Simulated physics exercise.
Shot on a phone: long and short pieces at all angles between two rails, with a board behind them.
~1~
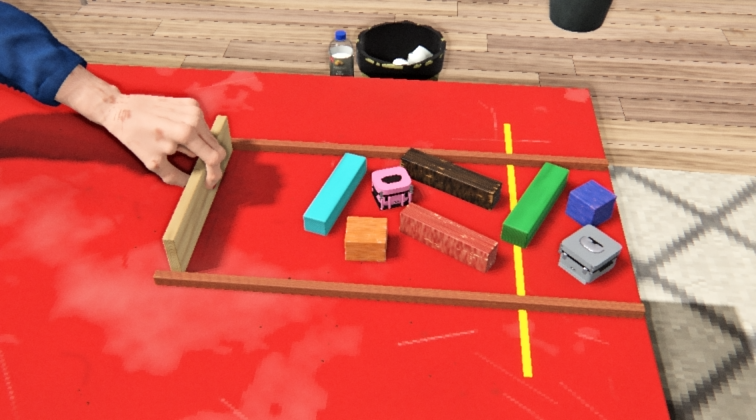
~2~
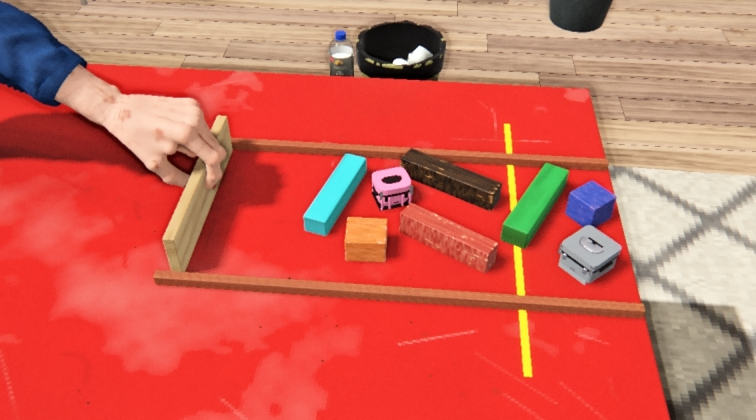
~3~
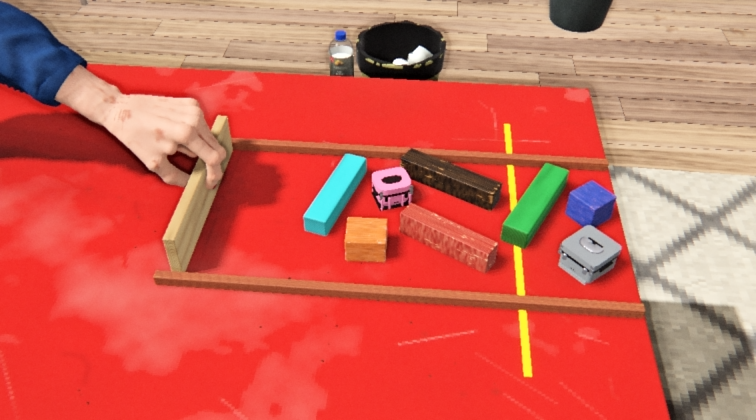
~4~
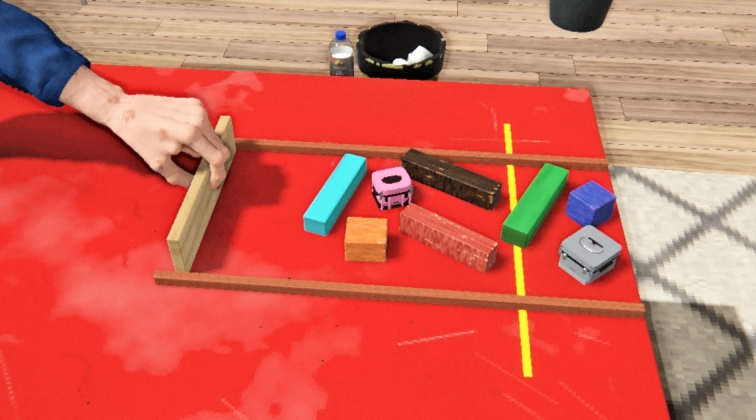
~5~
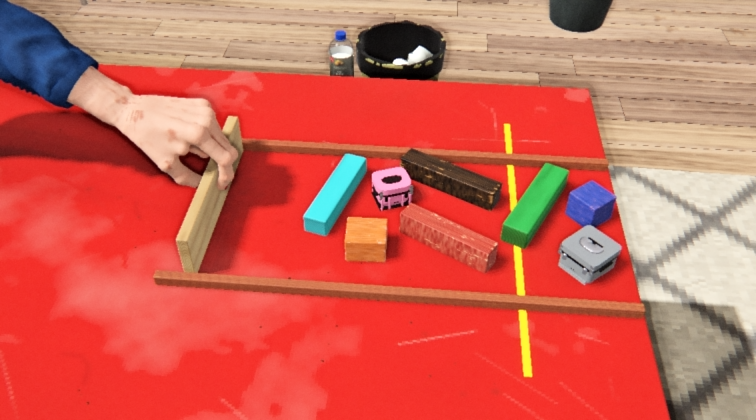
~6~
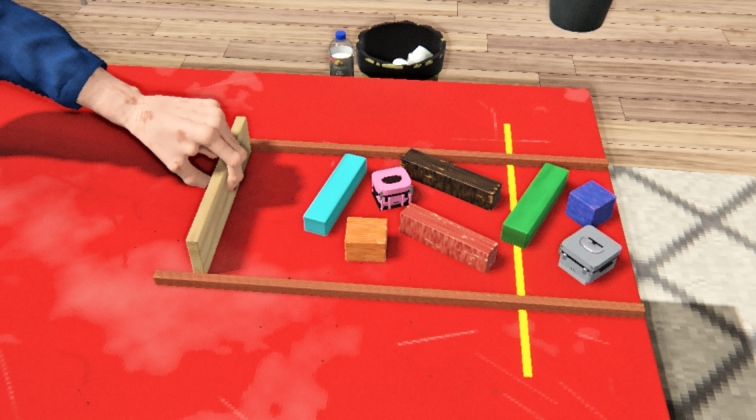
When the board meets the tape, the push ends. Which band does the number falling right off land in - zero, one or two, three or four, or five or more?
Just one or two.
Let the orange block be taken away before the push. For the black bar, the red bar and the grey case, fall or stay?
Well, the black bar is left in place, the red bar is left in place and the grey case is left in place.
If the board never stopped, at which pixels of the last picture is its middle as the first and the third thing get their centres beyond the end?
Pixels, in order: Around (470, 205), around (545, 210).
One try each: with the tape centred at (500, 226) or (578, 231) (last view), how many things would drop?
So that's 1 for the first and 4 for the second.
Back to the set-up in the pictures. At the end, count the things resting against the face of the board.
At rest, 2 are in contact.
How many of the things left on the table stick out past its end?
2 in all.
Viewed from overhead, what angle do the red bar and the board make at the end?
Misalignment: Close to 10°.
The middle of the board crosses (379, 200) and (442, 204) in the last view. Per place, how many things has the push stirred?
At that stage 5; at the next, 7.
Soon after, none off yet; blue block at rest near (591, 205); grey case at rest near (589, 256); green stick at rest near (536, 204).
At rest, the number that fall off is one or two; fallen, blue block.
